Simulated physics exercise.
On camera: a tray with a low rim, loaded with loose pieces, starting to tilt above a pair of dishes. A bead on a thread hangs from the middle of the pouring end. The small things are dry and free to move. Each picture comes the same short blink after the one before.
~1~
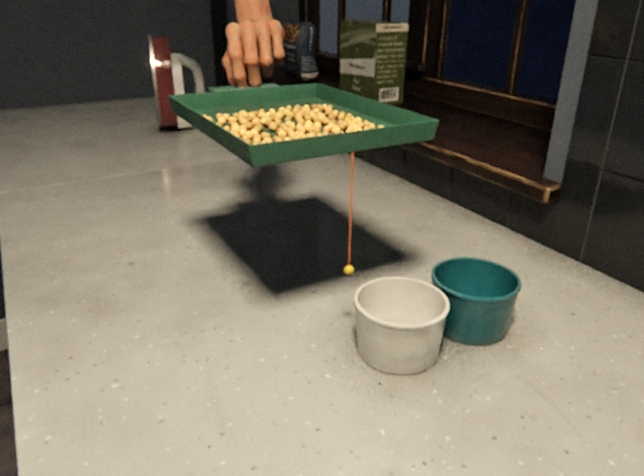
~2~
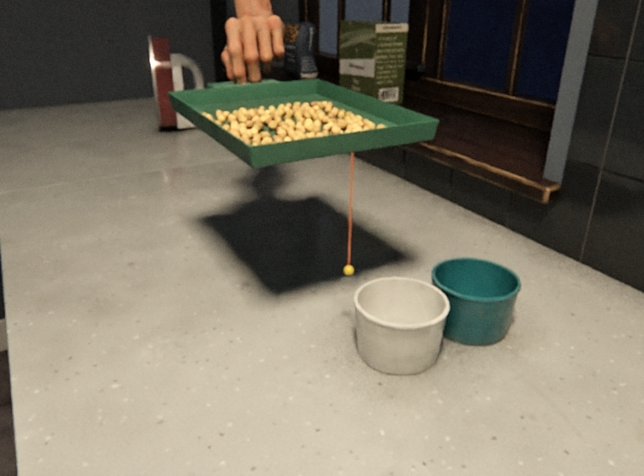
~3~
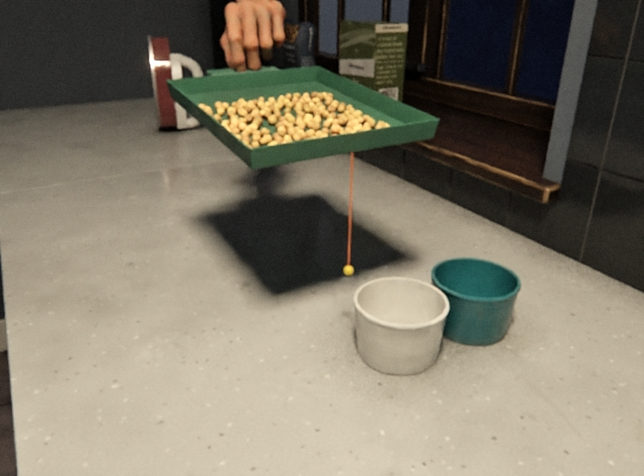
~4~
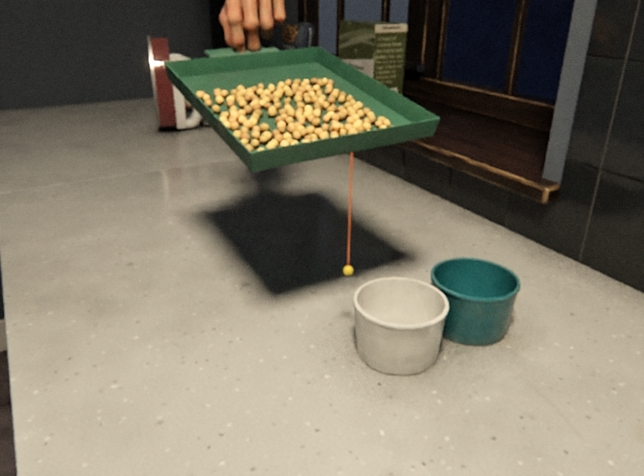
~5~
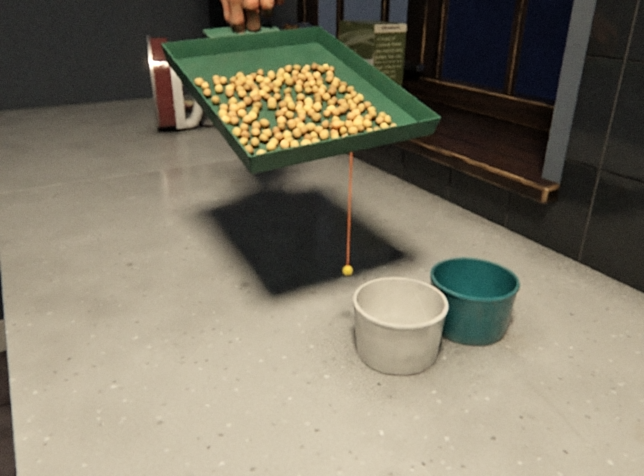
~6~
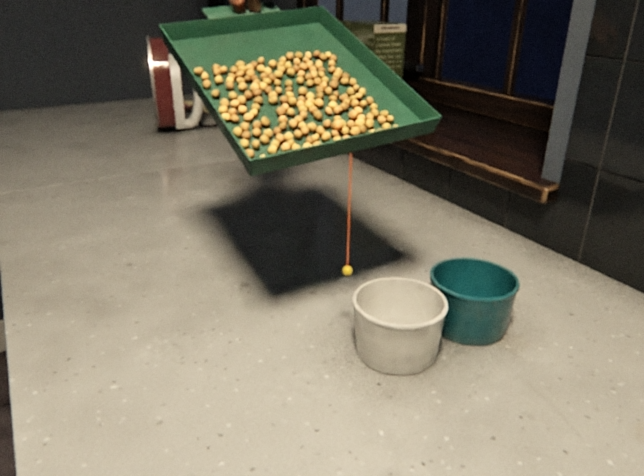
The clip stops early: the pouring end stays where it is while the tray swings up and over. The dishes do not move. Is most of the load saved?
The two hold under half of the load.
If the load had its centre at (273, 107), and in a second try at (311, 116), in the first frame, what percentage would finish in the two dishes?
About 10 and 20 per cent.
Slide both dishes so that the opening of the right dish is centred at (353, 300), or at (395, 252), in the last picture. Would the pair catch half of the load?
At the first place over half, at the second the smaller part.
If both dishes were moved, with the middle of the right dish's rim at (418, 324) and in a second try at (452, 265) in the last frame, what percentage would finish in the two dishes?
First some 30, then 10 per cent.
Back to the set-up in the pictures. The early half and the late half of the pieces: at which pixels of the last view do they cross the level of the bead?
Around (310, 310) and then (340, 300).
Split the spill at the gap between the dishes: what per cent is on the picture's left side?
Close to 90 per cent.
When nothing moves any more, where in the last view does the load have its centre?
Near (329, 381).
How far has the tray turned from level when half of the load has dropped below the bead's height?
Around 120° of tilt.
Shortly afterwards, tray tipped steeply; all but a few on the tray; only a few in the air.
Next, tray tipped past a quarter turn; the bulk on the tray; a little outside both; a little in the air.
Some moments later, tray tipped past a quarter turn; near a quarter in the left dish; the bulk outside both.
In the end, tray tipped past a quarter turn; near a quarter in the left dish; none at all in the right dish; the bulk outside both.
